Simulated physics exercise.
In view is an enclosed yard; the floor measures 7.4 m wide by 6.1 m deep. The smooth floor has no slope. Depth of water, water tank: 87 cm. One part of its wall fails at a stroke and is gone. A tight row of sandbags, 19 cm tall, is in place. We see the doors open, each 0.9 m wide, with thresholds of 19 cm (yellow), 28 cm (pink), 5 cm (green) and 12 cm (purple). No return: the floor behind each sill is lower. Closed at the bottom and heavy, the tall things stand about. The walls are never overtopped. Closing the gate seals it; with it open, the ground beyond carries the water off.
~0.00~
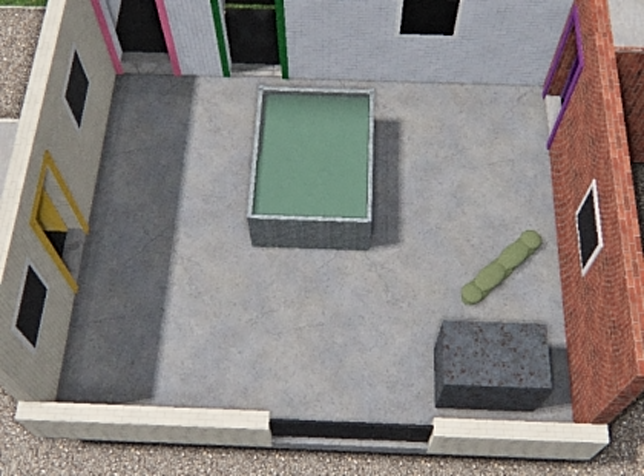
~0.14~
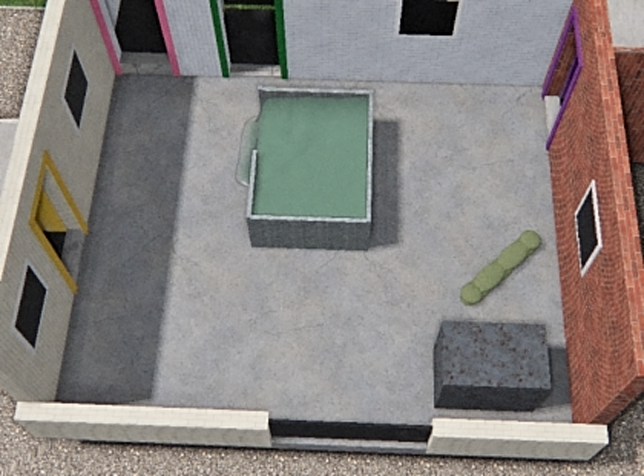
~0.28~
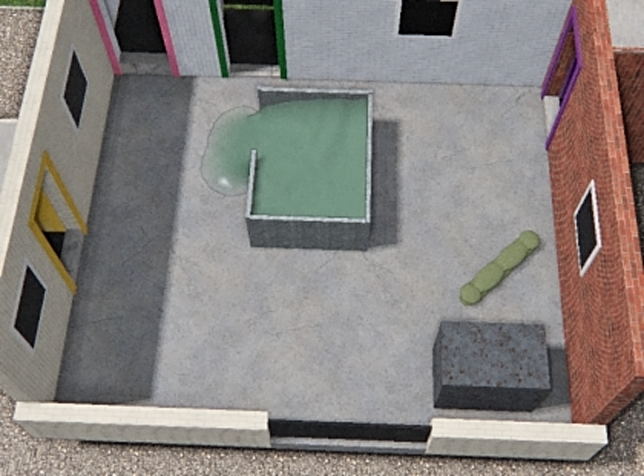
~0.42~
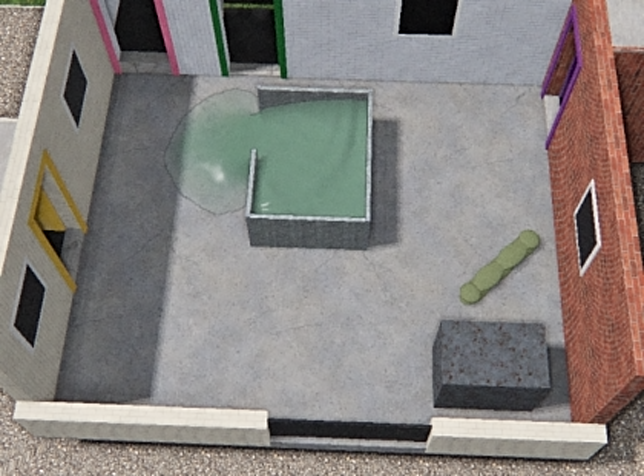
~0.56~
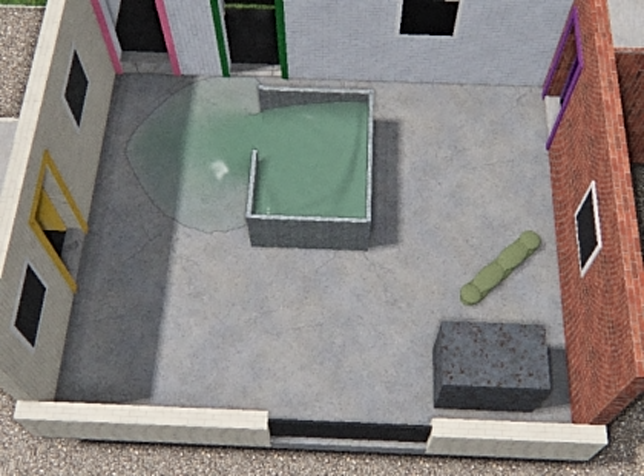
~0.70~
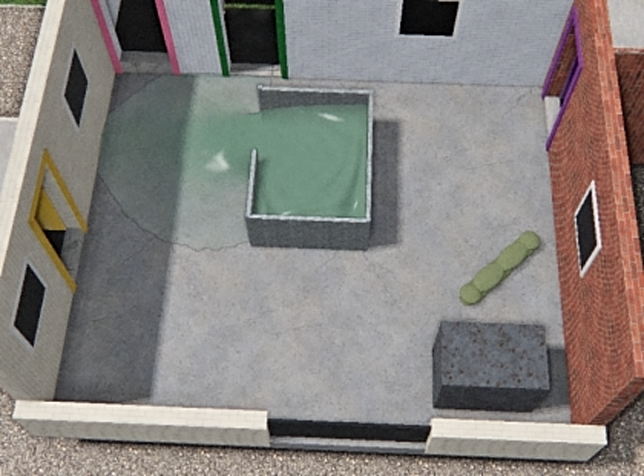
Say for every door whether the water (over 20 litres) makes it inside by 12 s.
At the end, the yellow door lets in less than the limit. The pink door lets in more than the limit. The green door lets in more than the limit. The purple door lets in less than the limit.
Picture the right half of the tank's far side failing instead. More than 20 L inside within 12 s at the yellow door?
Against the limit, yellow does not exceed it.
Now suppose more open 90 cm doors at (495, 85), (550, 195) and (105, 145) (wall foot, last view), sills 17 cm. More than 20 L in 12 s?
Less, less, more.
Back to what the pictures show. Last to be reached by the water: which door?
Door: Purple.
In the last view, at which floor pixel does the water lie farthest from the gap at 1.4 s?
That would be close to (75, 288).
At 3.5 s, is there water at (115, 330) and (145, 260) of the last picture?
Soaked, soaked.
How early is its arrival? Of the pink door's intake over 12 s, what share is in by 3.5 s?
By that time, around 100 per cent.
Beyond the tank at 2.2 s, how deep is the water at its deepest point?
It gets to some 46 cm.
After 1.4 s water covers 20 % of the floor and is deepest (63 cm) near (115, 79); yellow door 14 cm at the sill, 0 L in, pink door 41 cm at the sill, 4 L in, green door 5 cm at the sill, 4 L in, purple door not reached.
After 2.2 s water covers 25 % of the floor and is deepest (46 cm) near (115, 79); yellow door 15 cm at the sill, 0 L in, pink door 44 cm at the sill, 69 L in, green door 6 cm at the sill, 11 L in, purple door not reached.
After 3.5 s water covers 40 % of the floor and is deepest (28 cm) near (51, 415); yellow door 16 cm at the sill, 0 L in, pink door 24 cm at the sill, 99 L in, green door 12 cm at the sill, 23 L in, purple door not reached.
After 7.0 s water covers 85 % of the floor and is deepest (21 cm) near (559, 437); yellow door 9 cm at the sill, 0 L in, pink door 15 cm at the sill, 99 L in, green door 9 cm at the sill, 93 L in, purple door 10 cm at the sill, 0 L in.
After 12.0 s water covers 95 % of the floor and is deepest (14 cm) near (354, 87); yellow door 7 cm at the sill, 0 L in, pink door 7 cm at the sill, 99 L in, green door 5 cm at the sill, 119 L in, purple door 12 cm at the sill, 0 L in.
